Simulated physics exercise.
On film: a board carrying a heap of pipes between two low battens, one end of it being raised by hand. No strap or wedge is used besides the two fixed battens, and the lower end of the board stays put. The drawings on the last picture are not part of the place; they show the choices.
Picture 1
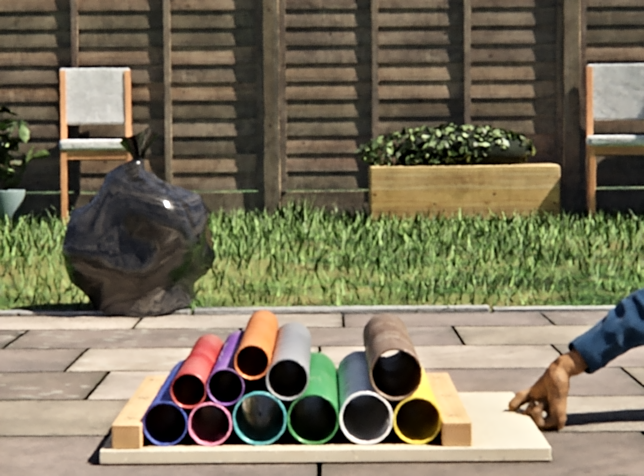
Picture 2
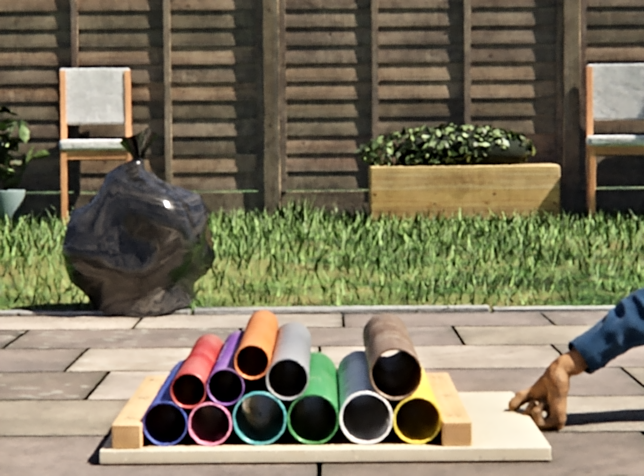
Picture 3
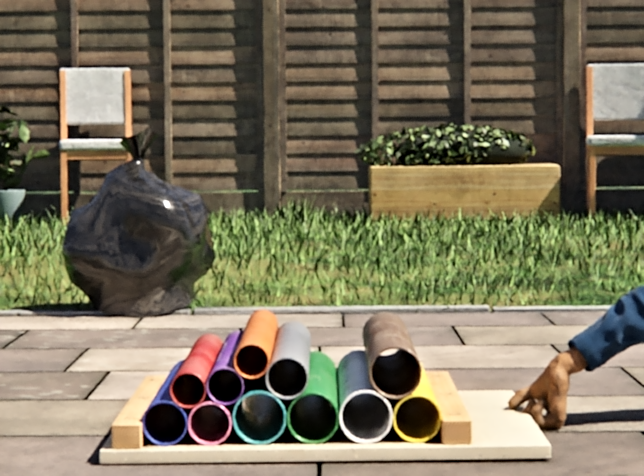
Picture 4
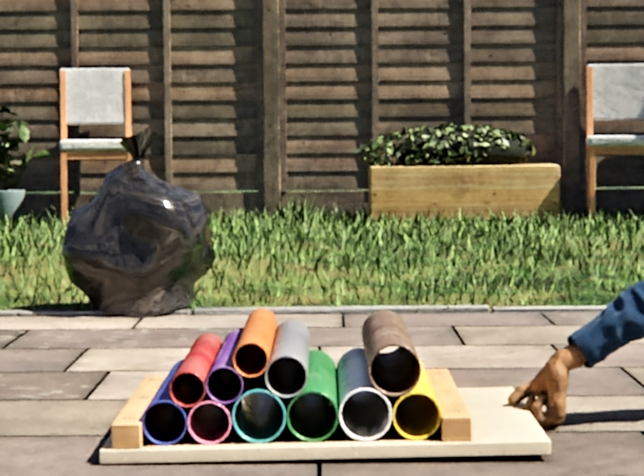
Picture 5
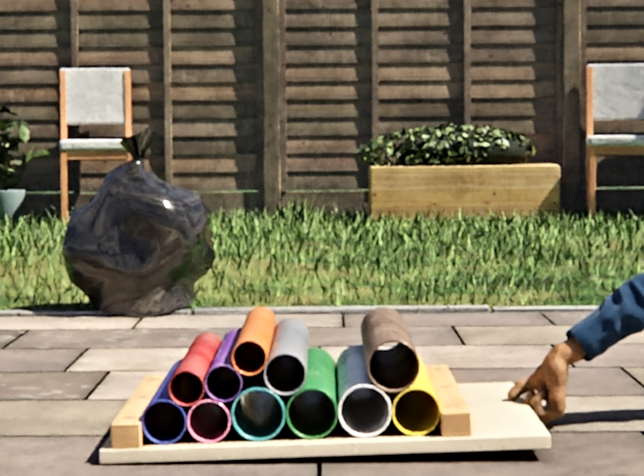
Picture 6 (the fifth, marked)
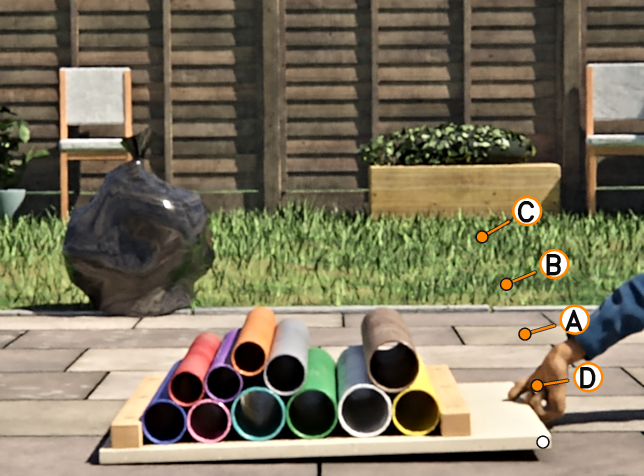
A hand in a blue sleeve, at the right edge of a paved patio seen from a low, fixed view, grips the end of a pale board. On the board, between two wooden battens, lie blue, pink, red, purple, orange, turquoise, grey, green, white, yellow and brown pipes, with a black bag, grass and fence behind. The hand raises the board's right end very slightly, the pipes barely shifting with it.
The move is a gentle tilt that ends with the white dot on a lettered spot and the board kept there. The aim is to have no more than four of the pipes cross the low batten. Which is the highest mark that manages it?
Lift it to C and no more.
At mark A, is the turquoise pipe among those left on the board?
Yes.
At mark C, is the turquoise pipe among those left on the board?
The turquoise pipe: Yes.
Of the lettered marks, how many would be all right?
The number is four.
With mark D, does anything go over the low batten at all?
At D: No.
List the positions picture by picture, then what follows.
The first picture shows board (325, 414); blue pipe (165, 424); pink pipe (210, 424).
The second picture shows pink pipe (210, 424); turquoise pipe (259, 418).
The third picture shows board (325, 413); white pipe (366, 417); yellow pipe (417, 418); purple pipe (225, 386).
The fourth picture shows board (325, 411); blue pipe (164, 423); pink pipe (209, 423).
The fifth picture shows board (324, 408); blue pipe (164, 422); pink pipe (209, 421).
On the marked copy, A at (525, 334); B at (506, 284); C at (482, 237); D at (537, 385); the white dot at (543, 442).
With C. Early on, board at 18°.
Further on, board at 30°.
At the end, board at 30°, three over the low batten (purple, red, orange).
As for the rest, A none over the low batten; B none over the low batten; D none over the low batten.
